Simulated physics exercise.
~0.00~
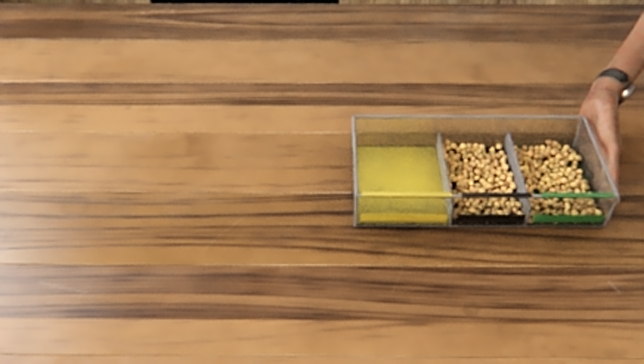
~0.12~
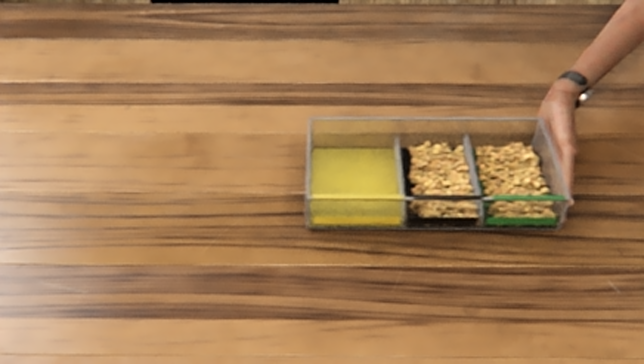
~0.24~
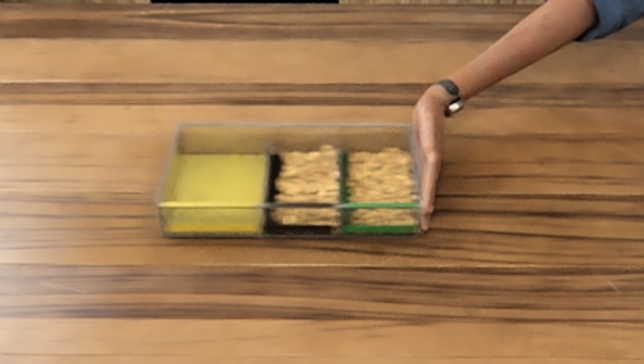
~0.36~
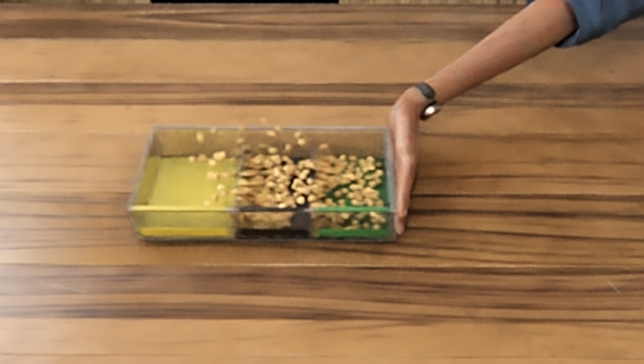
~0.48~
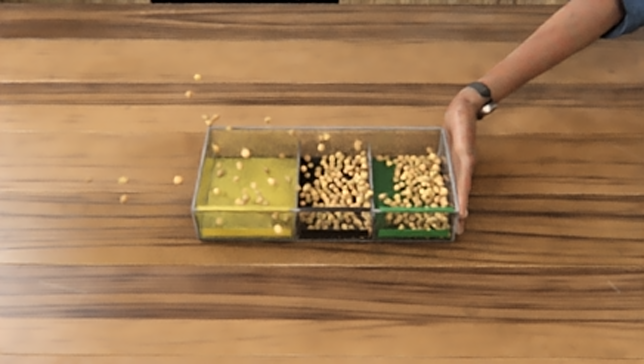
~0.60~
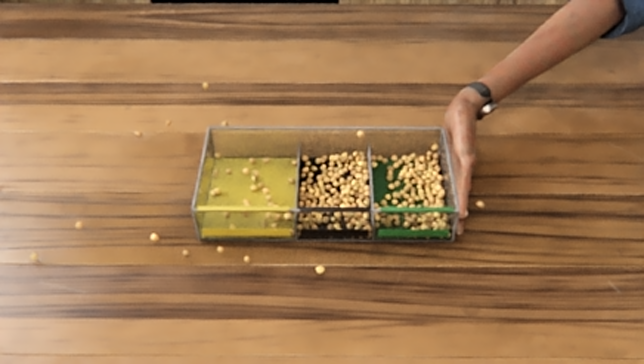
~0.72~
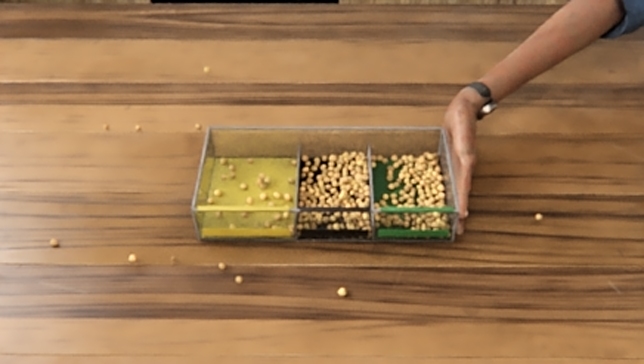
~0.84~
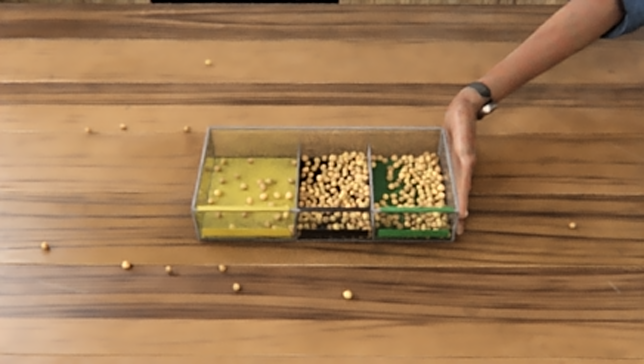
On a wooden tabletop, a hand slid a clear tray of chickpeas quickly left, then jerked it back a little to the right, tossing some into the empty yellow section and scattering several across the table, where they lay around the still tray.
